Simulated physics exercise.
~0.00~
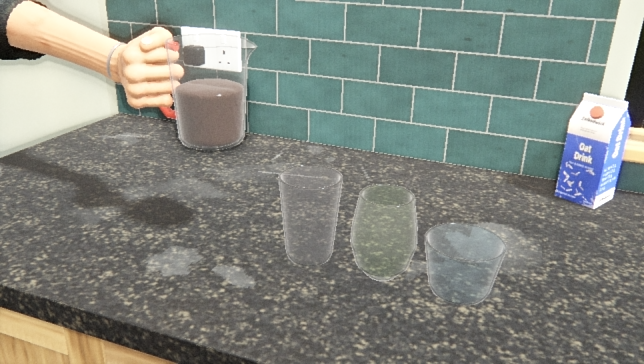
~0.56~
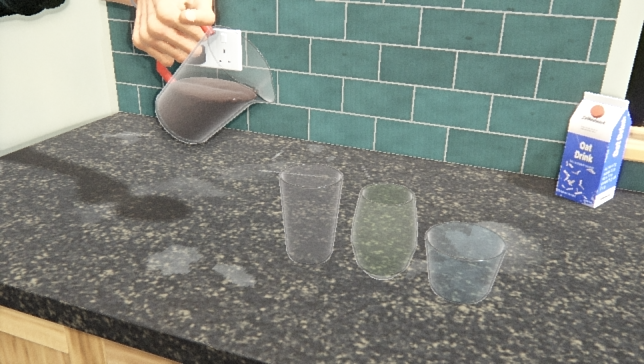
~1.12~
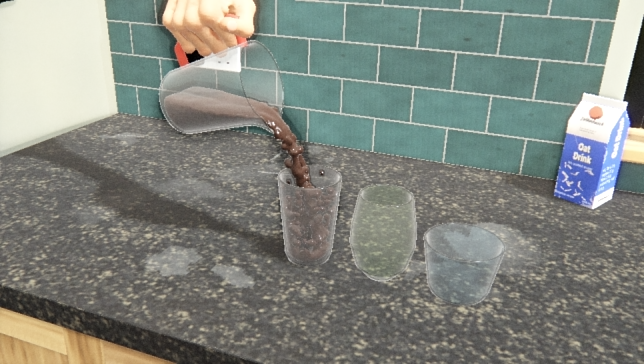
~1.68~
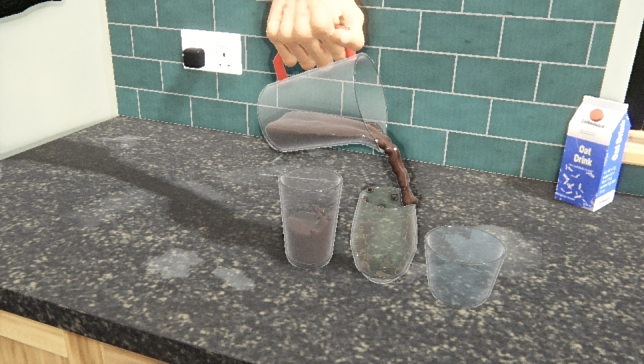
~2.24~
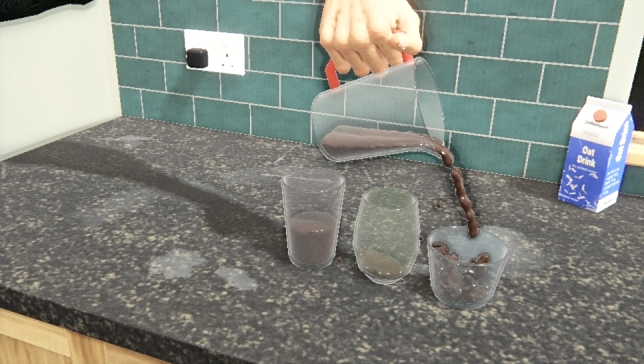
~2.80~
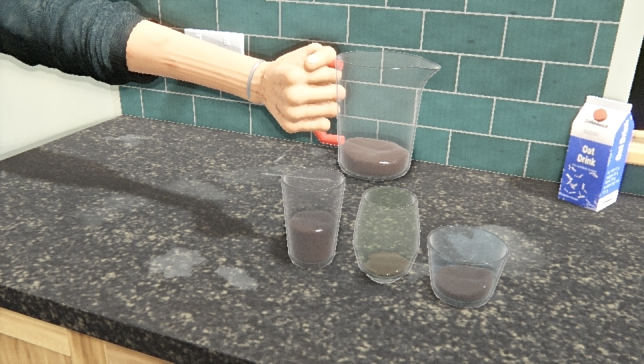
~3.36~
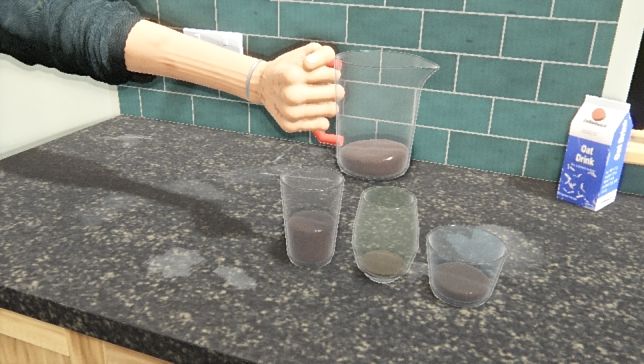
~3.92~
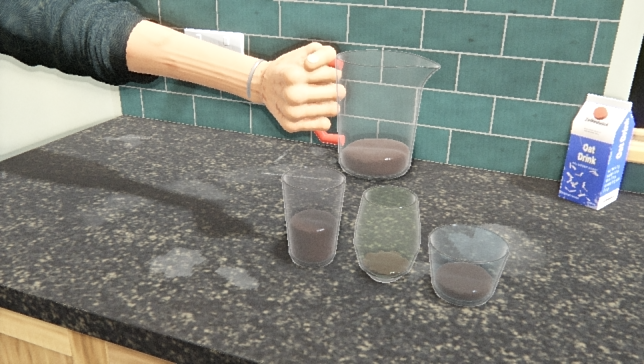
Hand tilting a clear pitcher of dark coffee, filling three glasses partway from left to right, then holding it upright behind them.
